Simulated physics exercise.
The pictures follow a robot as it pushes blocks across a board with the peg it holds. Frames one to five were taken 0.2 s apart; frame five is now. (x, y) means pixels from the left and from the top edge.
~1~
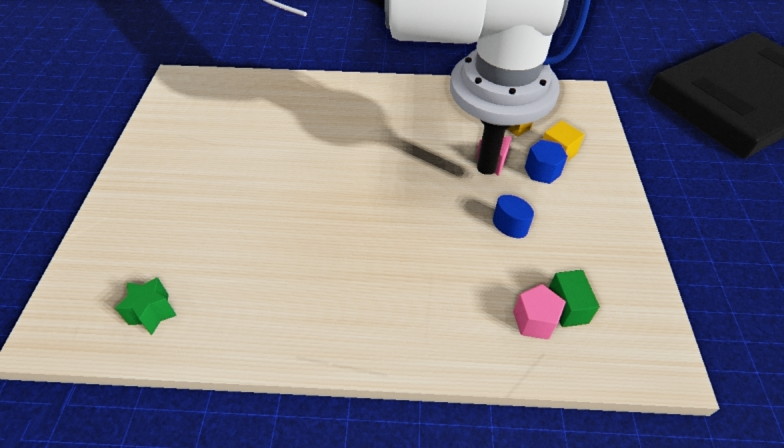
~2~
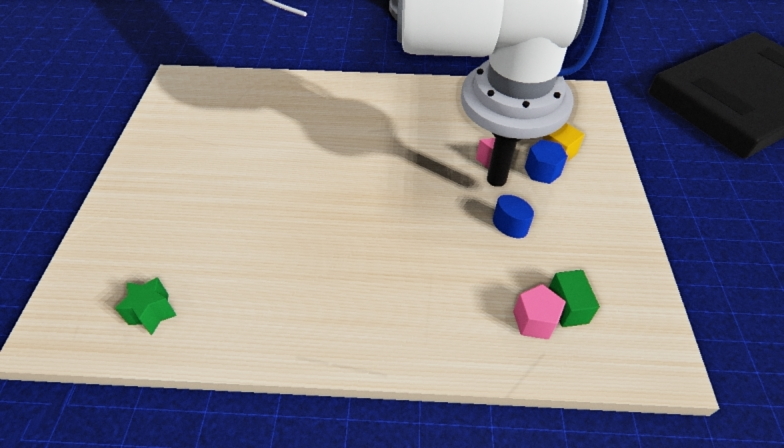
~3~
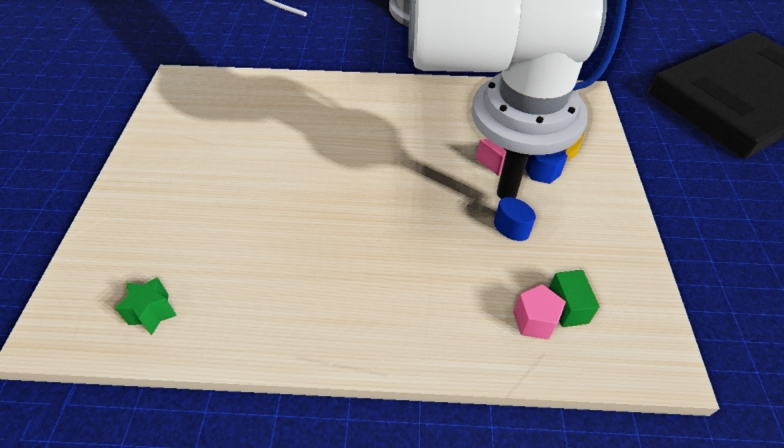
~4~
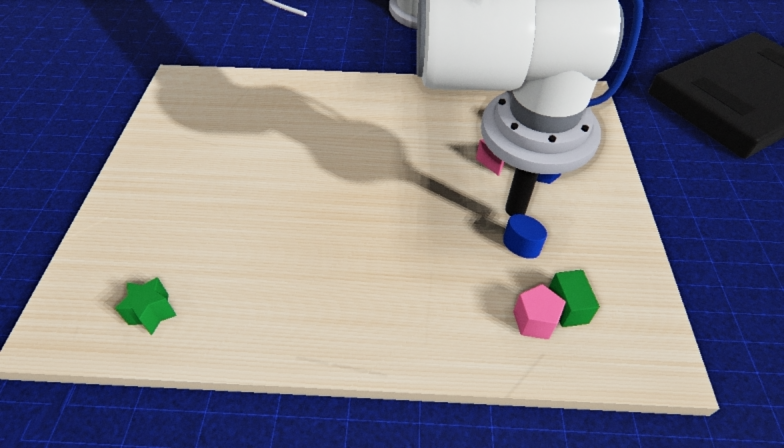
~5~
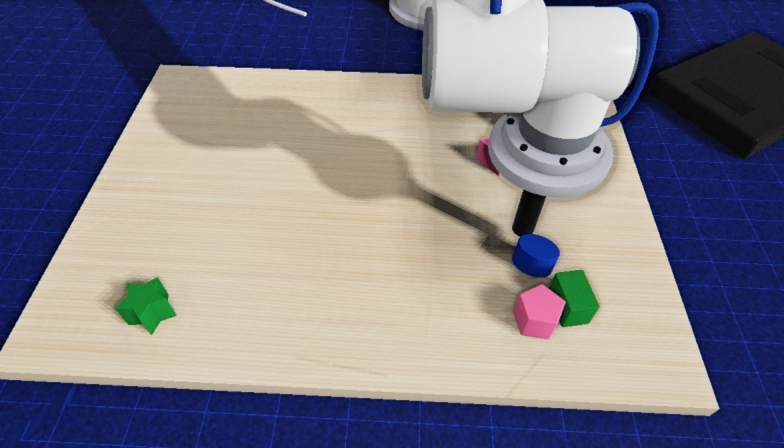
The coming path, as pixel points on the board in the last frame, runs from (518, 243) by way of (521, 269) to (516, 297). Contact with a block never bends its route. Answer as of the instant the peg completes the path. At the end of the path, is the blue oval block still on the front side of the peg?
No, that is not how it ends up.
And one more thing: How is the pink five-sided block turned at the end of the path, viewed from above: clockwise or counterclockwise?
Clockwise from above.
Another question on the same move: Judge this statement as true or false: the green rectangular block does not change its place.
Answer: False.
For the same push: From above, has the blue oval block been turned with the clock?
No, that is not what happens.
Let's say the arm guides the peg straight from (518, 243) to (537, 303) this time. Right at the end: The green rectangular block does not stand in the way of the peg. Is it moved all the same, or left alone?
Moved.
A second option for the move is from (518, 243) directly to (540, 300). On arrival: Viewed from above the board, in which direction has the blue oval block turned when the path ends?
The block spins anticlockwise.
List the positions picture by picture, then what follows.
In the first frame, lower end of the peg (486, 168), tops of blocks, blue oval block (516, 206), pink five-sided block (543, 304), green rectangular block (577, 289).
In the second frame, peg (497, 180), blocks as before.
In the third frame, peg (507, 194), blue oval block (517, 209).
In the fourth frame, peg (515, 210), blue oval block (528, 227).
In the fifth frame, peg (523, 230), blue oval block (539, 246), pink five-sided block (543, 304), green rectangular block (577, 289).
The first path, step by step. Halfway along, peg (526, 256); blue oval block (551, 268), turned 40° anticlockwise; green rectangular block (586, 297).
At the end, peg (521, 284); blue oval block (553, 276), turned 80° anticlockwise; pink five-sided block (547, 311), turned 20° clockwise; green rectangular block (590, 298).
